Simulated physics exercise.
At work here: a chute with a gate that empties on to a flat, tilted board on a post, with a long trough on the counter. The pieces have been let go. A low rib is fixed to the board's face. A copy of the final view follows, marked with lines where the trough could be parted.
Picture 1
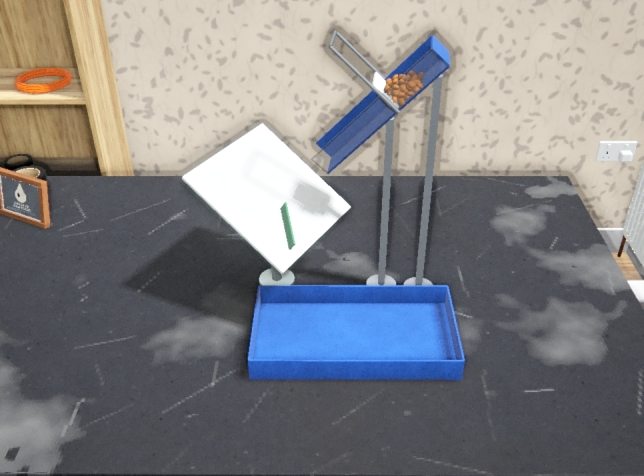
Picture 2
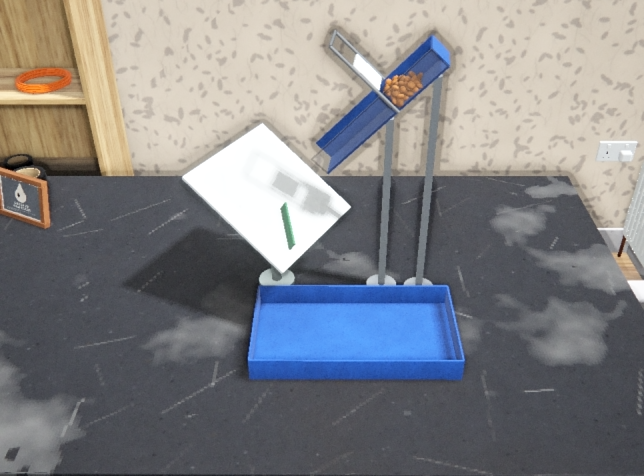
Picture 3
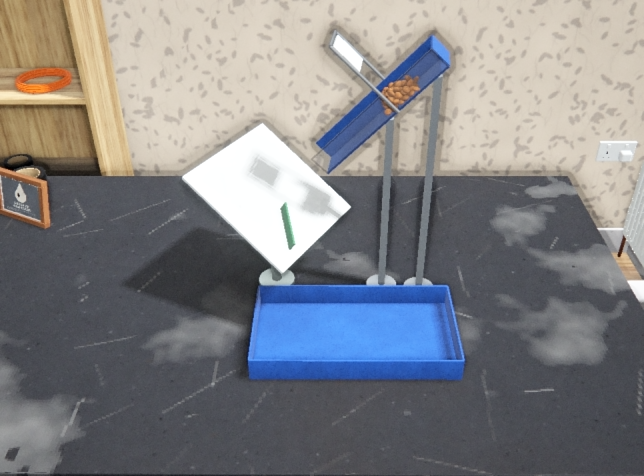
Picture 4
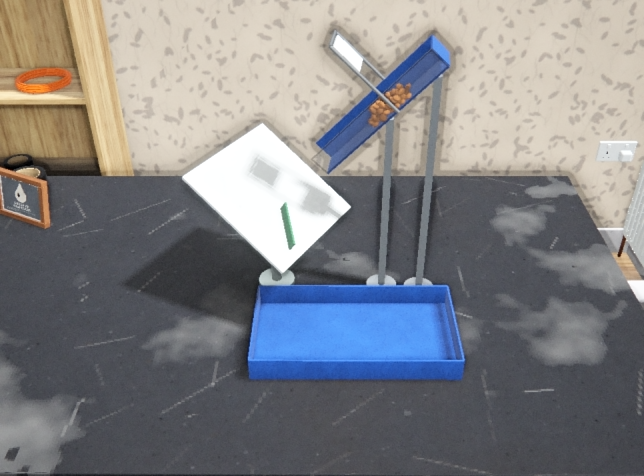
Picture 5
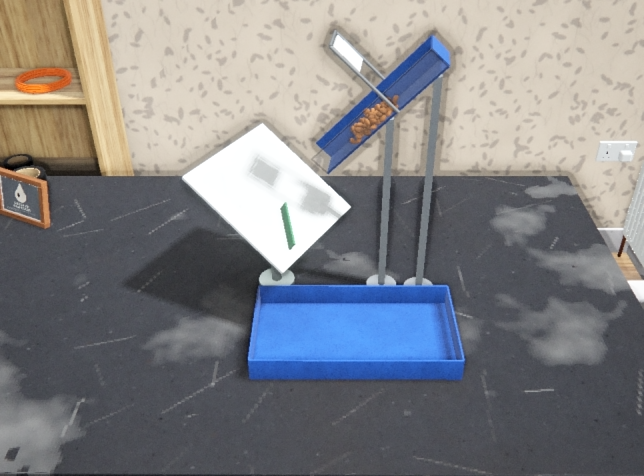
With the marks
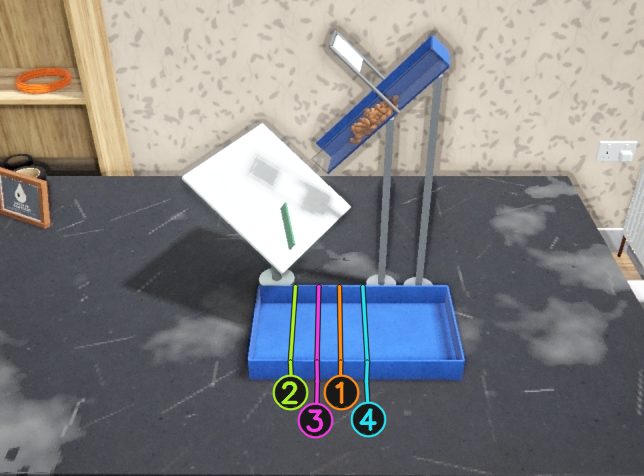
Small brown pieces slide down a tilted blue chute after a white gate lifts open.
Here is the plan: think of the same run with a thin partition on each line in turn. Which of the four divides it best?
1 works best here.
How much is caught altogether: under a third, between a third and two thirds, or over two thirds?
Between a third and two thirds.
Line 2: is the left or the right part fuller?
Right.
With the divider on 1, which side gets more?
Right.
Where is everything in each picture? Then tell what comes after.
The first picture shows load behind the gate (404, 88), bits of cat kibble; lip of the chute (330, 166), sloping fairly steeply.
The second picture shows middle of the board (272, 193), tilted fairly steeply; middle of its low edge (319, 237); of its high edge (225, 148).
The third picture shows front corners of the trough (249, 360) and (464, 361), empty; front of the load (390, 106).
The fourth picture shows middle of the load (389, 105); its front (375, 114), roughly a third of the way to the lip; rib from (286, 202) to (295, 244).
The fifth picture shows middle of the load (375, 115); its front (353, 141), roughly two thirds of the way to the lip.
On the marked copy, line 1 crosses the front rim at (340, 360); line 2 crosses the front rim at (290, 360); line 3 crosses the front rim at (317, 360); line 4 crosses the front rim at (367, 361).
For line 1, of what is caught, roughly a third on the left of the divider, roughly two thirds on the right.
For line 2, of what is caught, not one piece on the left of the divider, every piece on the right.
For line 3, of what is caught, about a tenth on the left of the divider, almost all on the right.
For line 4, of what is caught, almost all on the left of the divider, about a tenth on the right.
